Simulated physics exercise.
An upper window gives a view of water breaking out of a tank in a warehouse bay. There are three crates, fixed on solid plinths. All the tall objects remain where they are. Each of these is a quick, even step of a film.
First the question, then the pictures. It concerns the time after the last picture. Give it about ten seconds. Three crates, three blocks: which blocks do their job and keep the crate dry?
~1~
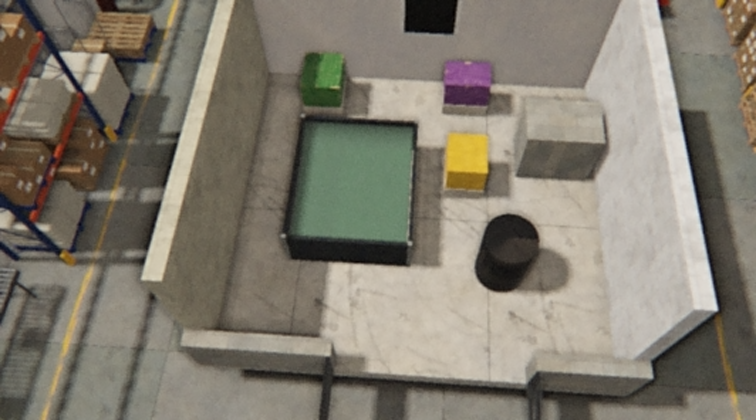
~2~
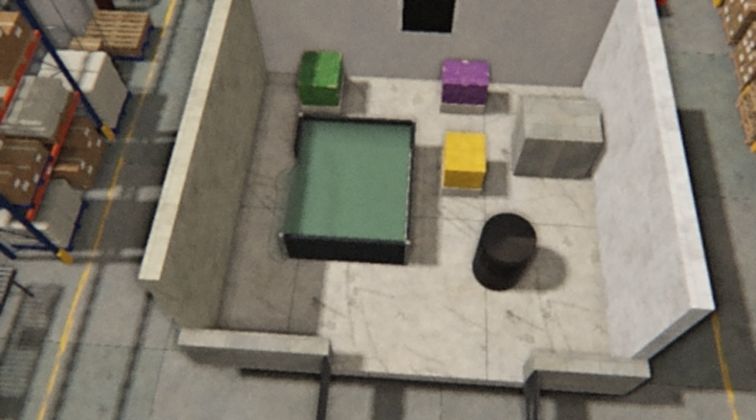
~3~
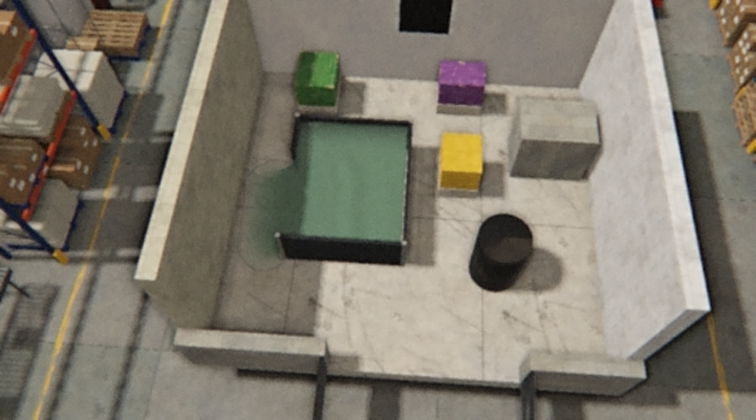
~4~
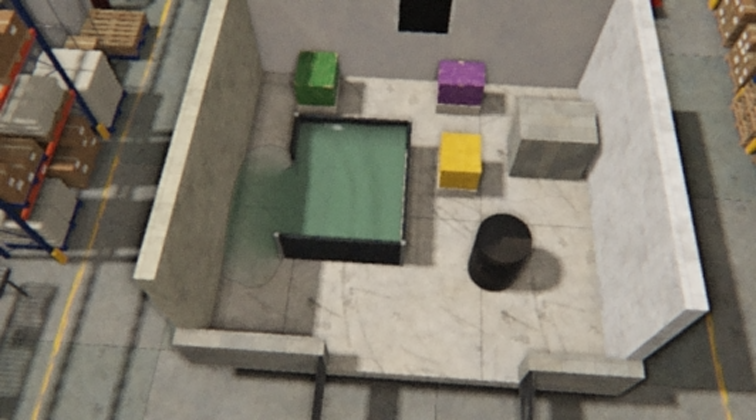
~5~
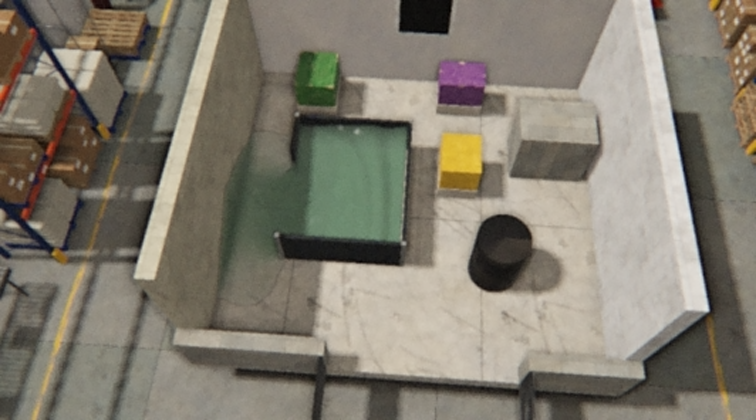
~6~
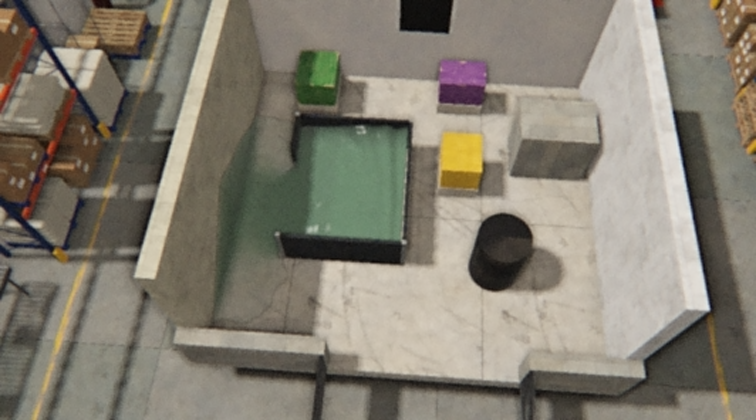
In the end the purple crate is missed by the water, the green crate is reached by the water, the yellow crate is missed by the water.
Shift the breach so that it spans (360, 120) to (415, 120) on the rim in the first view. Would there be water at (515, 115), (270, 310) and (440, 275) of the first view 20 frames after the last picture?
First spot drenched, second unwetted, third unwetted.
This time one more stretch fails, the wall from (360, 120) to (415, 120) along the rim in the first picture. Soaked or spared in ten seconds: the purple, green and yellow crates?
The purple crate is overtopped, the green crate is overtopped, and the yellow crate is not overtopped.
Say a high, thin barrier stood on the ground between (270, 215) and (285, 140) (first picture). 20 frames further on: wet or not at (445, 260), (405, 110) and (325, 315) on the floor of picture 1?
The first point comes out inundated, the next inundated, the last inundated.
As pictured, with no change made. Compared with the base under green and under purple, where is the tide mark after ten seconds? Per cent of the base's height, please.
170 %, then 70 %.
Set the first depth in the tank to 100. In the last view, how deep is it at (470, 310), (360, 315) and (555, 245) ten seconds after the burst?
10, 6 and 10 in a hundred, in turn.
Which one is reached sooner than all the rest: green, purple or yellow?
The green-painted one it is.
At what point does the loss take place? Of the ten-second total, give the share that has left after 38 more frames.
Near 50 in a hundred.
A moment on, water covers 25 % of the floor; the purple crate not reached, the green crate water round its plinth, the yellow crate not reached.
Next, water covers 40 % of the floor; the purple crate not reached, the green crate water round its plinth, the yellow crate not reached.
Then, water covers 75 % of the floor; the purple crate water round its plinth, the green crate water round its plinth, the yellow crate water round its plinth.
Later, water covers 100 % of the floor; the purple crate water round its plinth, the green crate water round its plinth, the yellow crate water round its plinth.
In the end, water covers 100 % of the floor; the purple crate stayed above the water, the green crate was topped, the yellow crate stayed above the water.
